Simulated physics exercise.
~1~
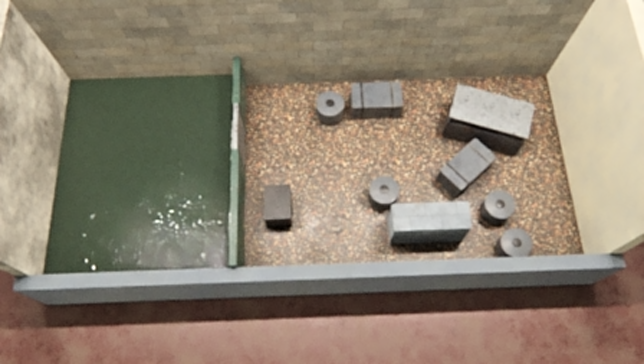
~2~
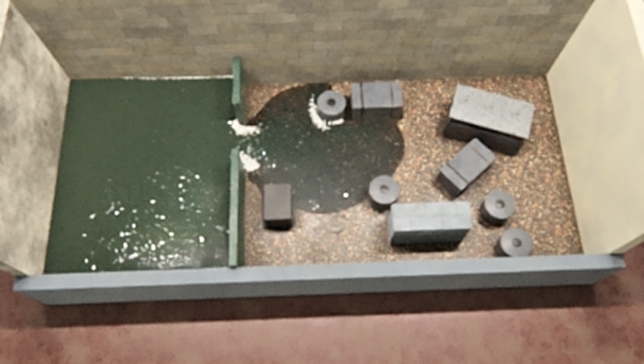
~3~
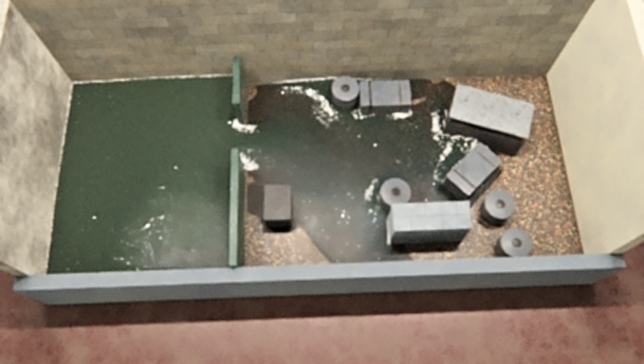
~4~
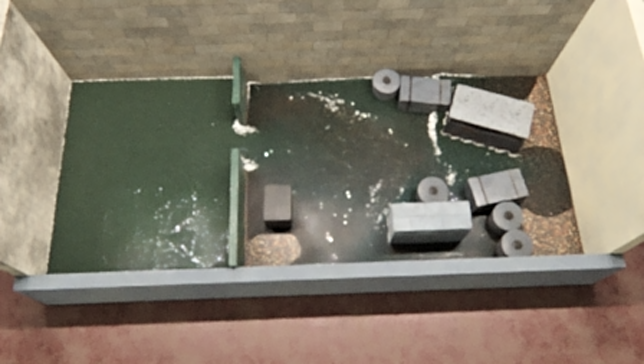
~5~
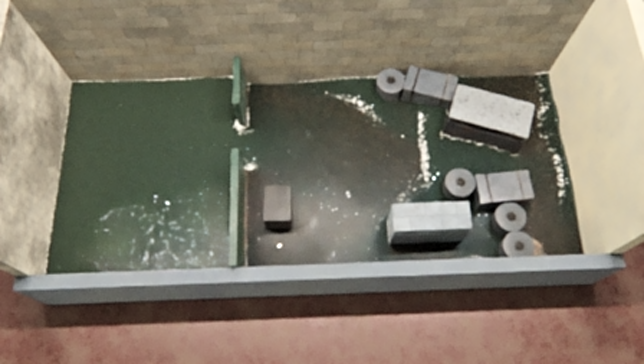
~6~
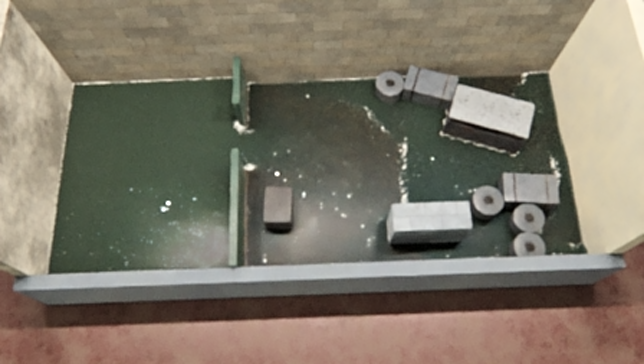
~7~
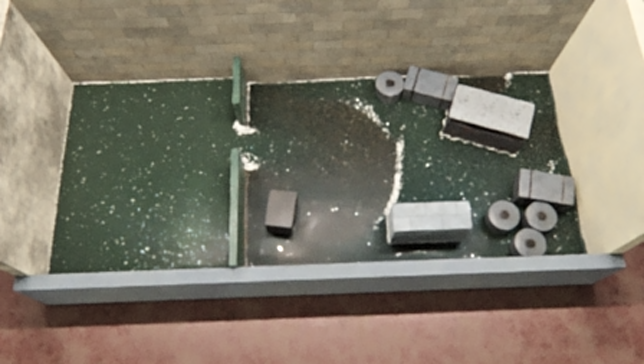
Dark water pours through a gap and floods the right room, pushing several gray objects rightward.
